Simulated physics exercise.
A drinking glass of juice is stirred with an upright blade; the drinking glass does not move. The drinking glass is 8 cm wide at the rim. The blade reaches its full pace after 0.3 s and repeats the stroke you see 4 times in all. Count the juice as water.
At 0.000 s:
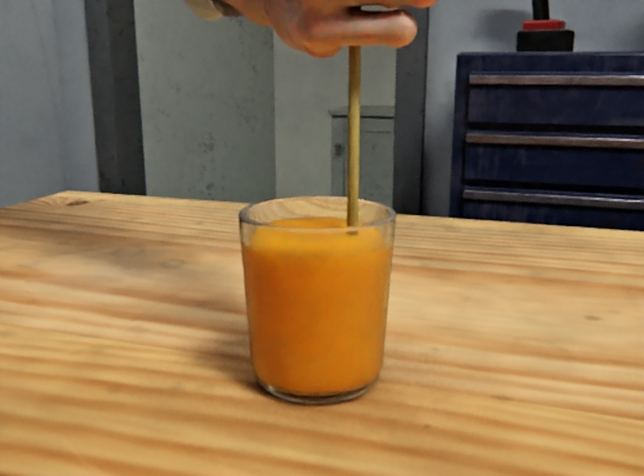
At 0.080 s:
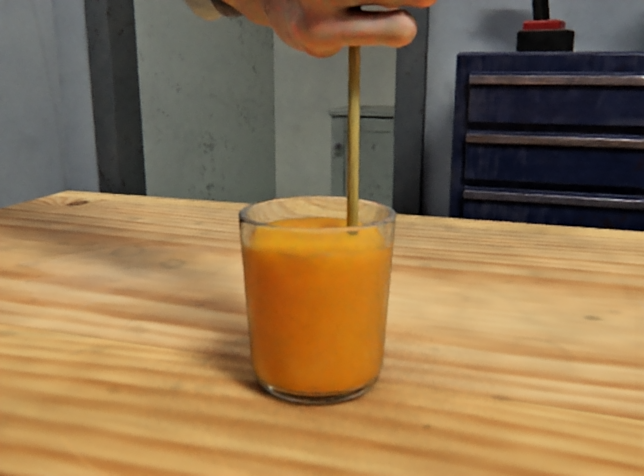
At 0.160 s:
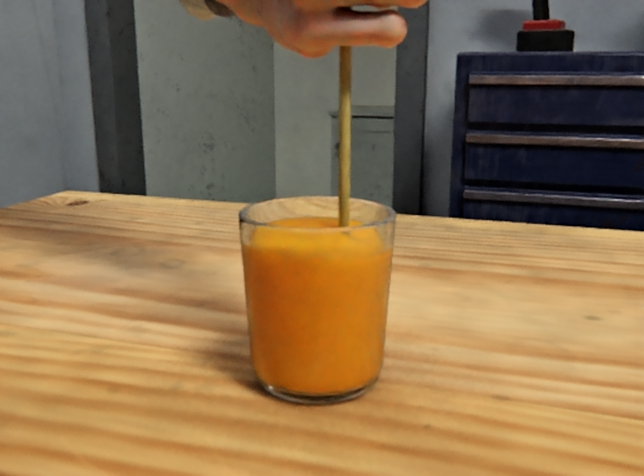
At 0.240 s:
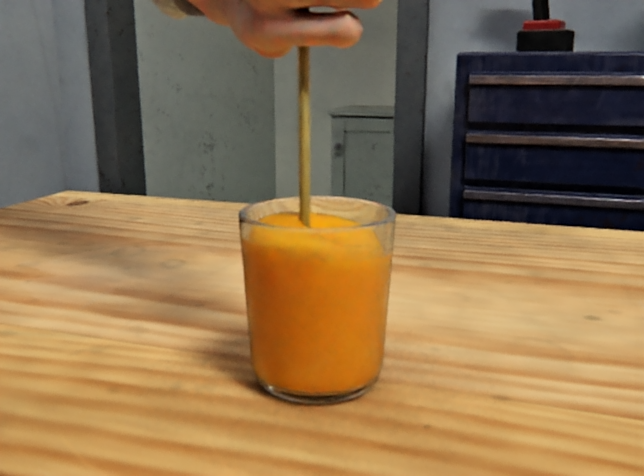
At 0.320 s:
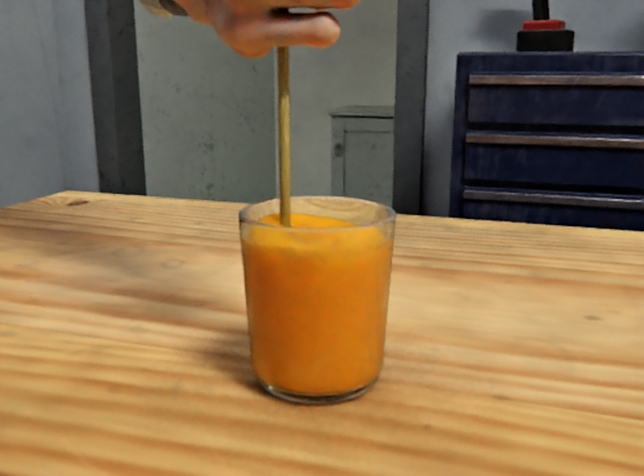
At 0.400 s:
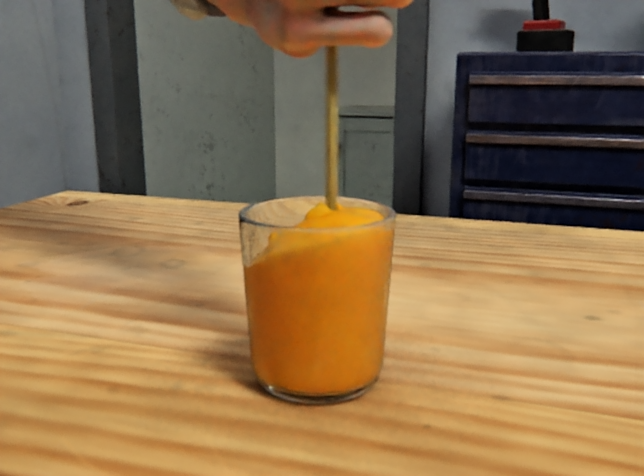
A hand moves an upright stick left, then right, through orange juice in a glass.
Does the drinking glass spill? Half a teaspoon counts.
This drinking glass spills.
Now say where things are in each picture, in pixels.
In the first frame, the stem is at (354, 88); the juice meets the walls at (254, 227) and (386, 241); the rim runs from (249, 211) to (391, 221).
In the second frame, the stem is at (354, 88); the juice meets the walls at (253, 228) and (386, 240).
In the third frame, the stem is at (345, 88); the juice meets the walls at (253, 227) and (386, 244).
In the fourth frame, the stem is at (304, 88); the juice meets the walls at (254, 219) and (385, 246).
In the fifth frame, the stem is at (284, 88); the juice meets the walls at (252, 219) and (386, 235).
In the sixth frame, the stem is at (332, 88); the juice meets the walls at (255, 245) and (386, 219).
Then, 0.69 s in, 2 ml is over the rim.
Then, 0.98 s in, 12 ml is over the rim.
Then, 1.26 s in, 19 ml is over the rim.
Then, 1.55 s in, 22 ml is over the rim.
Finally, 22 ml is over the rim.
